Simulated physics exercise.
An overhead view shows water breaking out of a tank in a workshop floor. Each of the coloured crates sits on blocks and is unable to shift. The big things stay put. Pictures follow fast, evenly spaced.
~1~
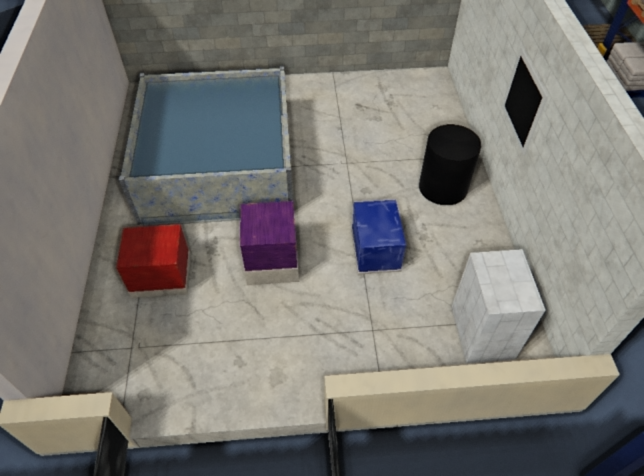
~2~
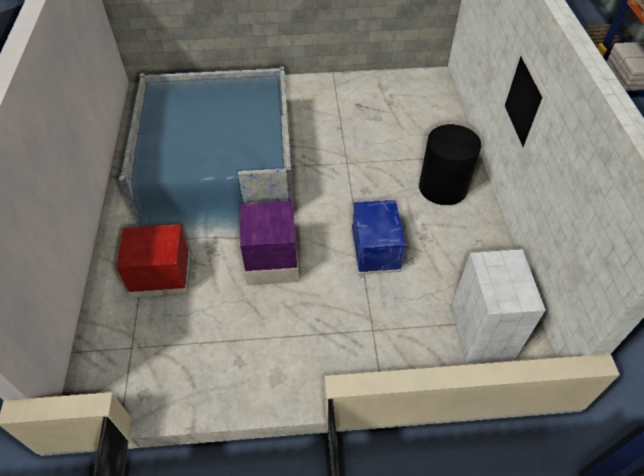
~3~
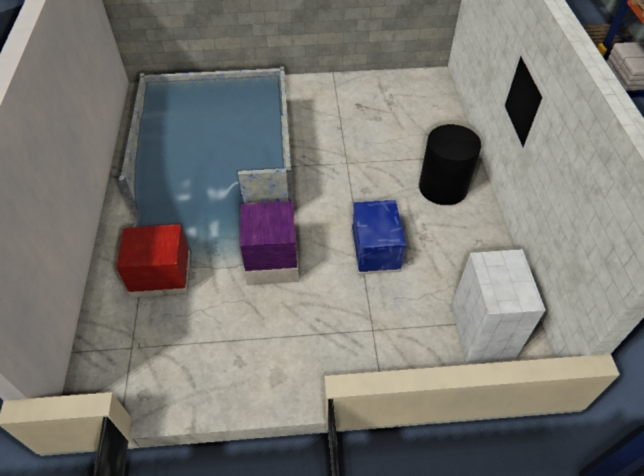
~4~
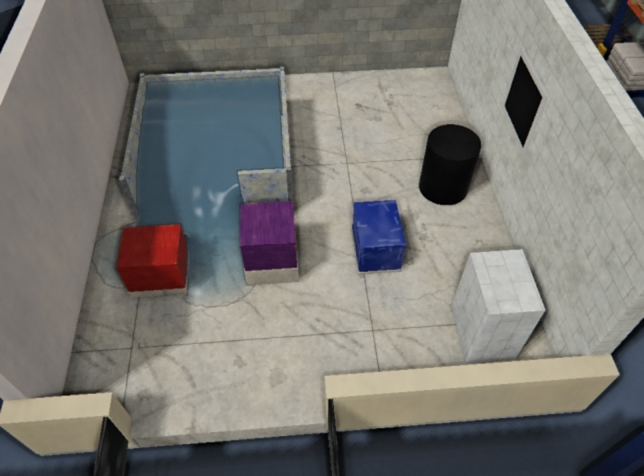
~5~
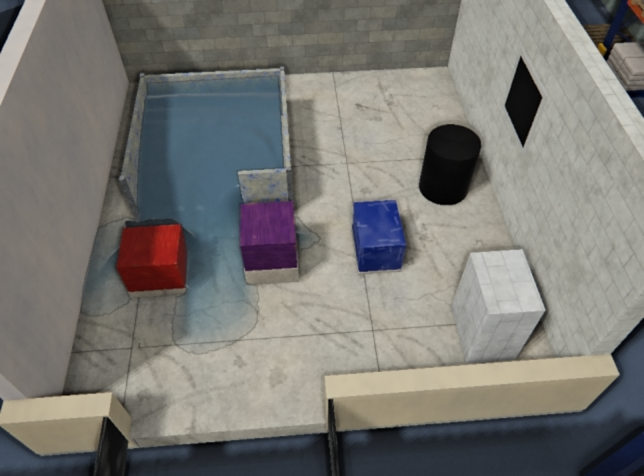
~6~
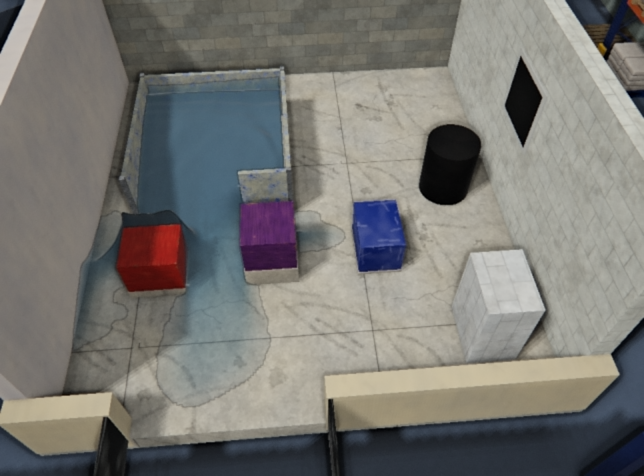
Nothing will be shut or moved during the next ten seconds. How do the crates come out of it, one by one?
One by one: The purple crate comes out wet; the blue crate comes out wet; the red crate comes out wet.
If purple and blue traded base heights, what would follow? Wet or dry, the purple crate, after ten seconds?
Then: The purple crate is reached.
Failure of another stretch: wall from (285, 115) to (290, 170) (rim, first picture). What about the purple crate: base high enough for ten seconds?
In my view the purple one is never reached.
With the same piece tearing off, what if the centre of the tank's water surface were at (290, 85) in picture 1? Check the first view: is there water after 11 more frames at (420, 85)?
Untouched.
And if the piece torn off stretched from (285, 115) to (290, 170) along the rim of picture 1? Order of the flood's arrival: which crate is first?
It's the blue-painted one.
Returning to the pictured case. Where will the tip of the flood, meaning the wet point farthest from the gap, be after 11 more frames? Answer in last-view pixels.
My pick would be pixel (510, 387).
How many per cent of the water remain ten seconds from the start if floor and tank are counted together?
Roughly 52 per cent.
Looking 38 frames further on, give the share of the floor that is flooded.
I reckon 85 per cent or so.
A moment on, water covers 35 % of the floor; the purple crate water round its plinth, the blue crate water round its plinth, the red crate water round its plinth.
Next, water covers 45 % of the floor; the purple crate water round its plinth, the blue crate water round its plinth, the red crate water round its plinth.
Then, water covers 60 % of the floor; the purple crate water round its plinth, the blue crate water round its plinth, the red crate water round its plinth.
Later, water covers 85 % of the floor; the purple crate water round its plinth, the blue crate water round its plinth, the red crate water round its plinth.
In the end, water covers 100 % of the floor; the purple crate was topped, the blue crate was topped, the red crate was topped.
